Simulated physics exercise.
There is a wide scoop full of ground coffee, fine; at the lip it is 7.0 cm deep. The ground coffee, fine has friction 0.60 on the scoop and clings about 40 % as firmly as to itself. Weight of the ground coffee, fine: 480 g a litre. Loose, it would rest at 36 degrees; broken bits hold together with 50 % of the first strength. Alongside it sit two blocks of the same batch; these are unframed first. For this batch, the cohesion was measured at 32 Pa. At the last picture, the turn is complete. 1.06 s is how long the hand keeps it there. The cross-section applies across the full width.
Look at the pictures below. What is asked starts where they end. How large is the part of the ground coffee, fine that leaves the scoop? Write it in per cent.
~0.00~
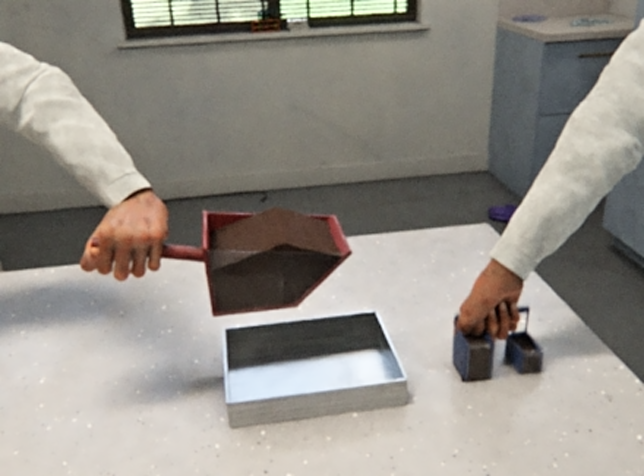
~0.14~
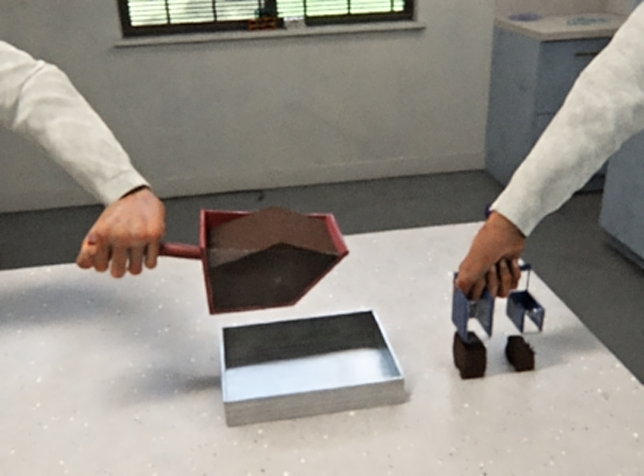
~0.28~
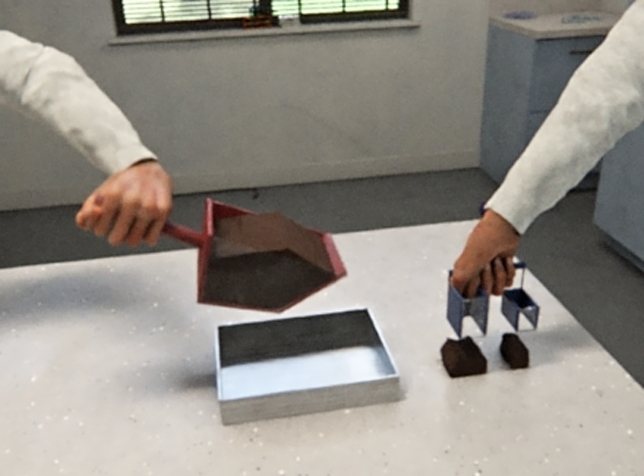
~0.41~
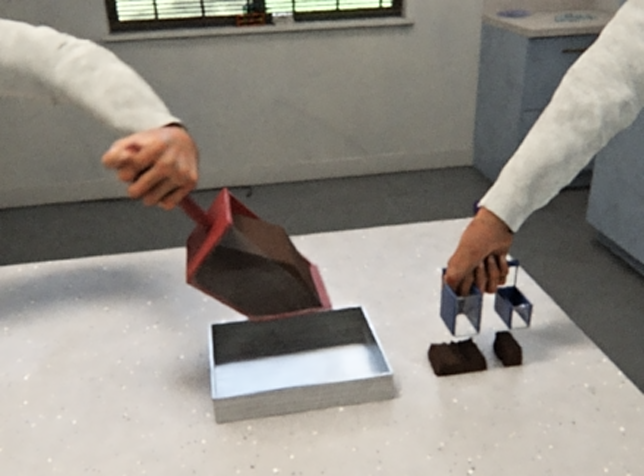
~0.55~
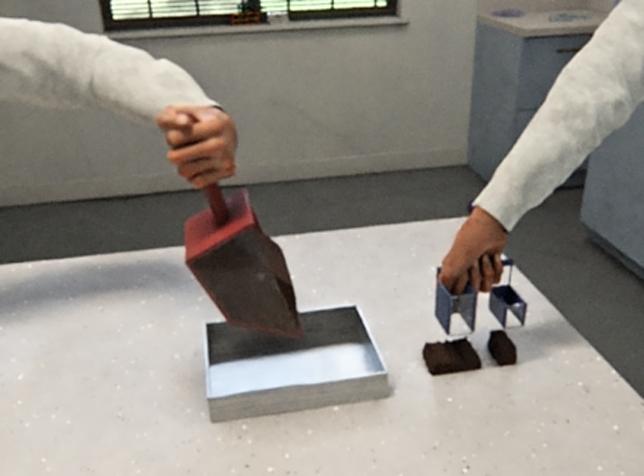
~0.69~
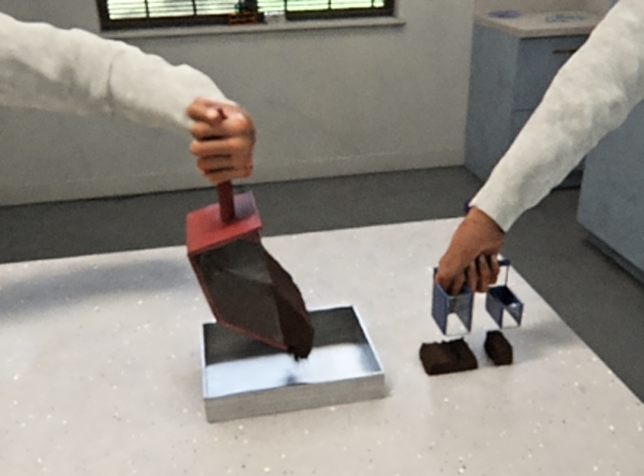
The part of the ground coffee, fine that leaves the scoop is near 85 %.
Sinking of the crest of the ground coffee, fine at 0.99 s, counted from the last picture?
Measured change: Around 6.5 cm.
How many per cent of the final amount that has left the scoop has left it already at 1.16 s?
It comes to around 90 percent.
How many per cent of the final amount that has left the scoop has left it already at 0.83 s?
It comes to around 60 %.
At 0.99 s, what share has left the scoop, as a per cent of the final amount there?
Roughly 80 per cent.
After 0.83 s, the scoop is at 75 degrees and 47 % has left it.
After 0.99 s, the scoop is at 75 degrees and 66 % has left it.
After 1.16 s, the scoop is at 75 degrees and 80 % has left it.
After 1.32 s, the scoop is at 75 degrees and 84 % has left it.
After 1.59 s, the scoop is at 75 degrees and 85 % has left it.
